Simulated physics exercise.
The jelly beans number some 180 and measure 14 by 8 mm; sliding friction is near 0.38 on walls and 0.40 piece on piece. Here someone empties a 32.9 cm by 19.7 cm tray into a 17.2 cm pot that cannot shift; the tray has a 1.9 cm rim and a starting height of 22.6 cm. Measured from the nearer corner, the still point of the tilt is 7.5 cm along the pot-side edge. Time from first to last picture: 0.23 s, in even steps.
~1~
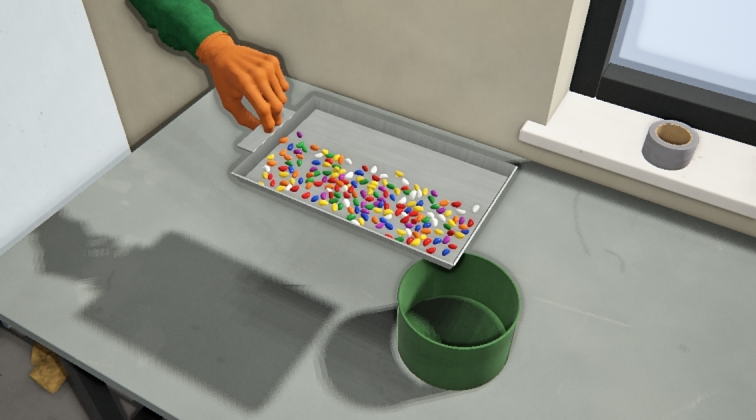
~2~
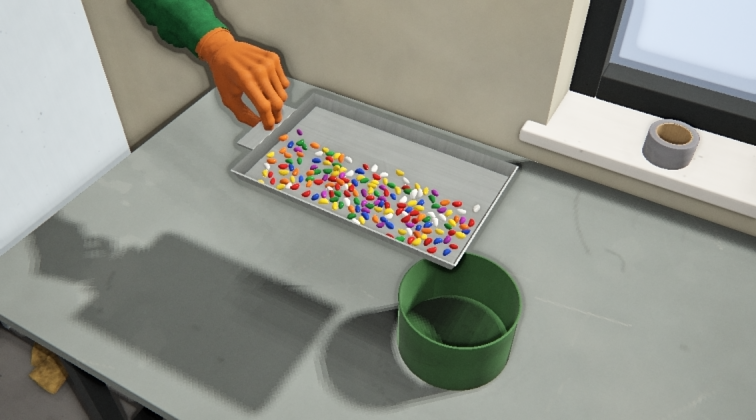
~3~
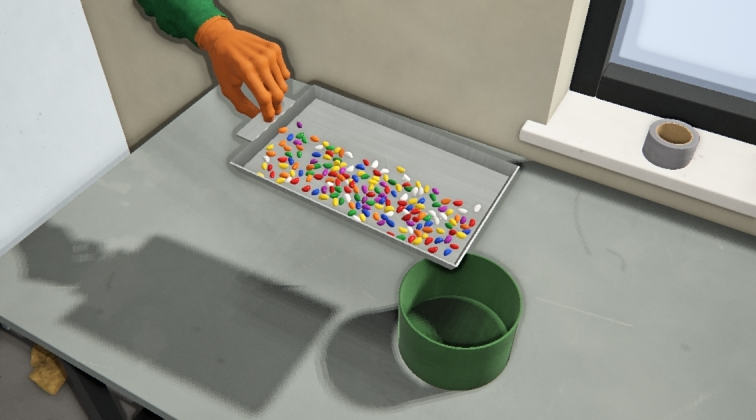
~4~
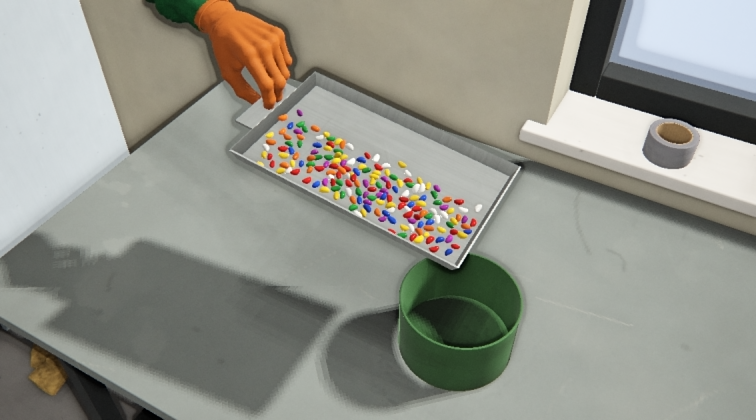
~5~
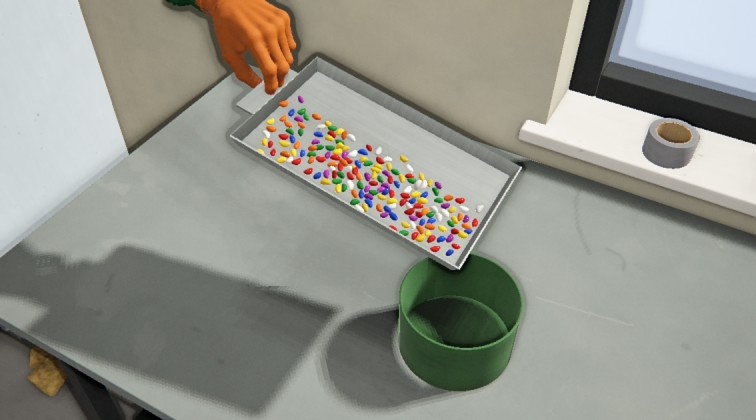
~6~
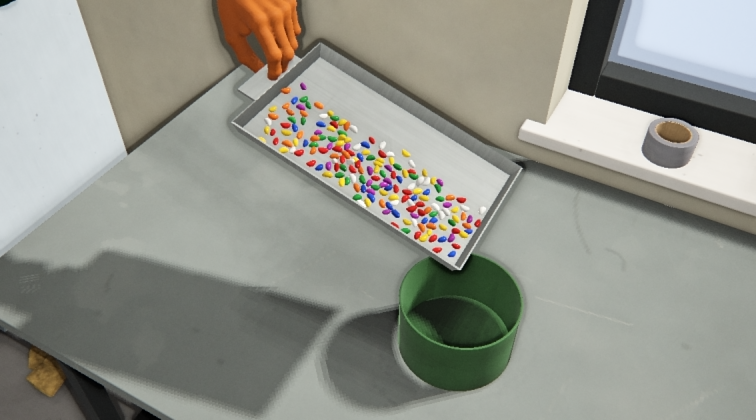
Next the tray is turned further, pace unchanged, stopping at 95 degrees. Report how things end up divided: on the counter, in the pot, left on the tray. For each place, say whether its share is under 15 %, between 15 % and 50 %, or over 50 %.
Counter: The majority; pot: A medium amount; left on the tray: A small amount.
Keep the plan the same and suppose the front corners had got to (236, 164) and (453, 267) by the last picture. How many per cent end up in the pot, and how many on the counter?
Pot 65 % / counter 35 %.
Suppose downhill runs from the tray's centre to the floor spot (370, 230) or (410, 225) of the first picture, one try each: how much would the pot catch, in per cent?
About 55 and 65 per cent.
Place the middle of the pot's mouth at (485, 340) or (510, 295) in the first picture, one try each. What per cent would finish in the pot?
About 65 and 65 per cent.
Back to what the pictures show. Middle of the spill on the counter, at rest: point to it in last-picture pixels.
Look close to (578, 375) in the last picture.
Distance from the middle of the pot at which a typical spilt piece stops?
I'd say close to 26 centimetres.
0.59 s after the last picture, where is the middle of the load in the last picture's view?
The middle of the load should be near (508, 292) then.
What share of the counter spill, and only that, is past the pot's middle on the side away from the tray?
About 100 percent of the spill.
Then, 0.36 s after the last picture, tilt 56 degrees; the tray holds 100 %, the pot 0 %.
Then, 0.59 s after the last picture, tilt 80 degrees; the tray holds 20 %, the pot 10 %.
Then, 0.94 s after the last picture, tilt 95 degrees; the tray holds 0 %, the pot 35 %.
In the end, counter 65 %, pot 35 %, tray 0 %.
